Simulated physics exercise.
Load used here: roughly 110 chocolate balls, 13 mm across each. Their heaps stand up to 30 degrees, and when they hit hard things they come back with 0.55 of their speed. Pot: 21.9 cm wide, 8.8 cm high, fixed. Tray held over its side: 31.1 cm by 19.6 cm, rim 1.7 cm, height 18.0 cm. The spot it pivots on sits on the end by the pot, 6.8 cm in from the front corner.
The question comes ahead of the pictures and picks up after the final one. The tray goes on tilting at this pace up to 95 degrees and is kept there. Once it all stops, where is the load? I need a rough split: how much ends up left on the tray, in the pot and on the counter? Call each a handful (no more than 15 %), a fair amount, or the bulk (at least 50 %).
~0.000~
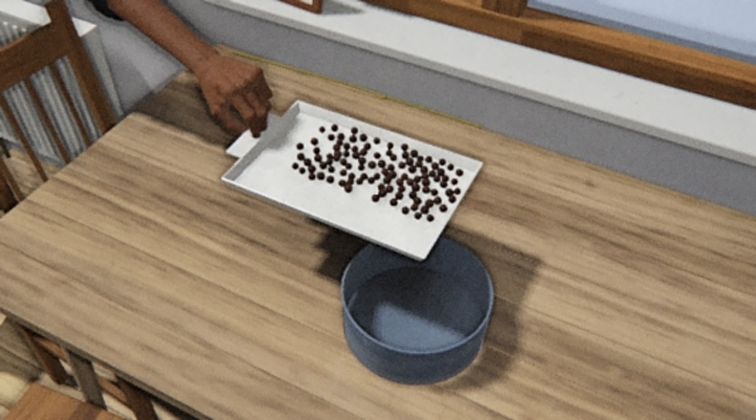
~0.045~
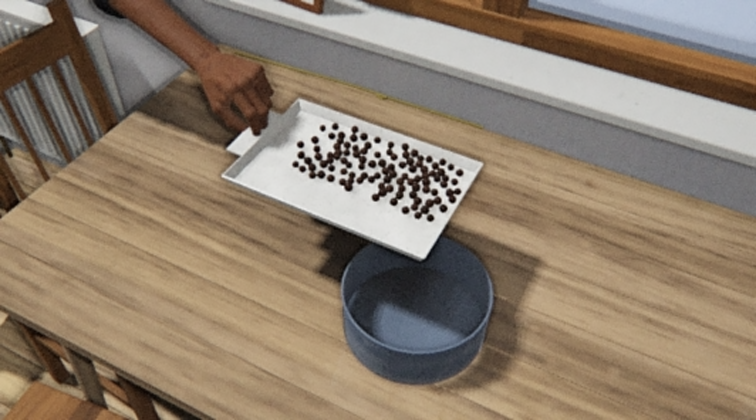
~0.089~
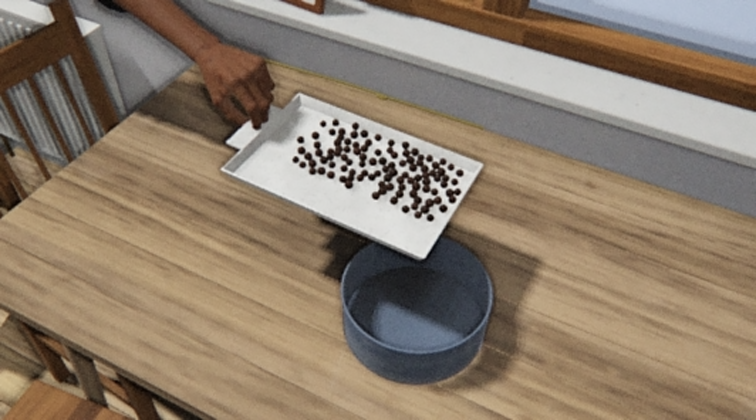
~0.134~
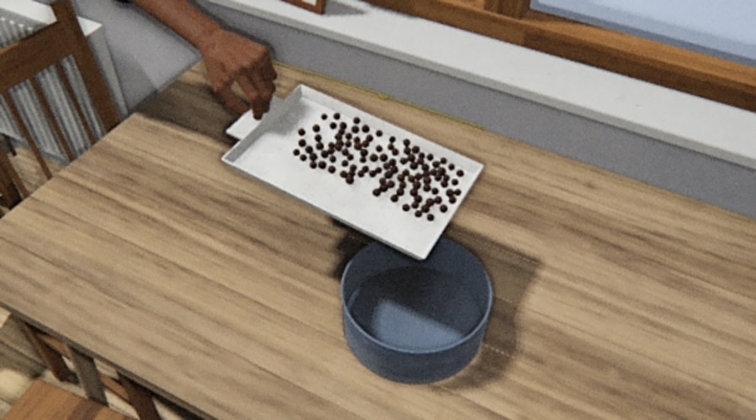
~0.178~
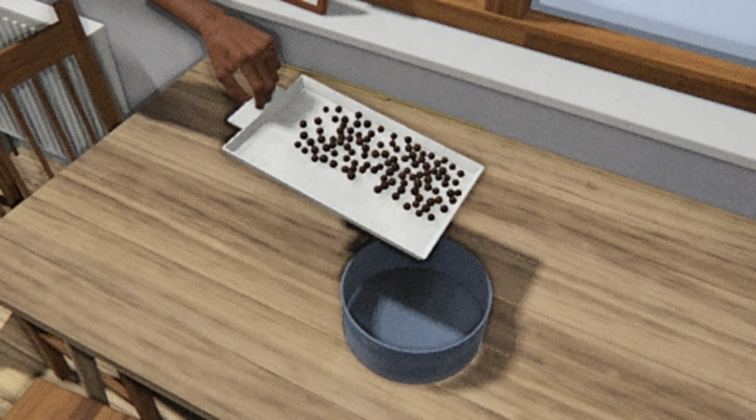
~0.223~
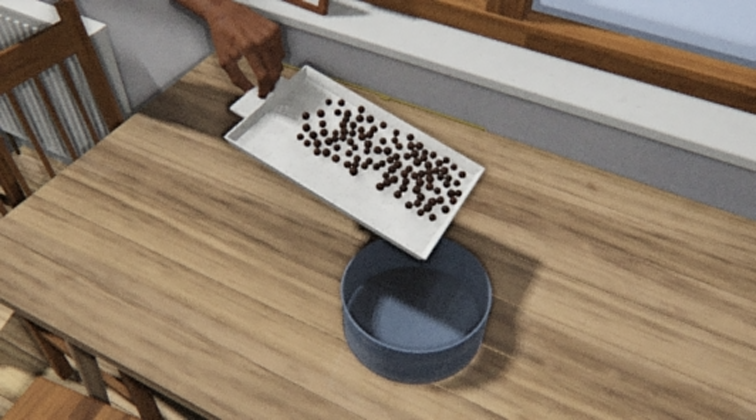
Here is the split. Left on the tray: A handful; pot: A fair amount; counter: The bulk.
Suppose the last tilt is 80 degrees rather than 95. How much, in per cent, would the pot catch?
Roughly 30 %.
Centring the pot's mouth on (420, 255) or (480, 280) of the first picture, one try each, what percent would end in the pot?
Around 60 per cent, then around 70 per cent.
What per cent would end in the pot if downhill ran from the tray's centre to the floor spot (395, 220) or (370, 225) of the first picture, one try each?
Roughly 95 per cent on the first try and 100 per cent on the second.
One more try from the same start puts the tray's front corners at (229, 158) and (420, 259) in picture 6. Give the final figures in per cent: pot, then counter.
The pot gets 100 and the counter 0.
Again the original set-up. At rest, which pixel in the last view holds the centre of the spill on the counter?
At rest, its centre lies at about (515, 265).
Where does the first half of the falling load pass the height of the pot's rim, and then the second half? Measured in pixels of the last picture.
I'd mark about (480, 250) for the first half and about (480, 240) for the second.
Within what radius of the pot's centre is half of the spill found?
Distance: Roughly 22 cm.
After 0.66 s, tilt 53 degrees; the tray holds 95 %, the pot 0 %.
After 0.96 s, tilt 79 degrees; the tray holds 30 %, the pot 20 %.
Then, at 1.35 s, tilt 95 degrees; the tray holds 0 %, the pot 35 %.
At rest (2.2 s), tray 0 %, pot 35 %, counter 65 %.
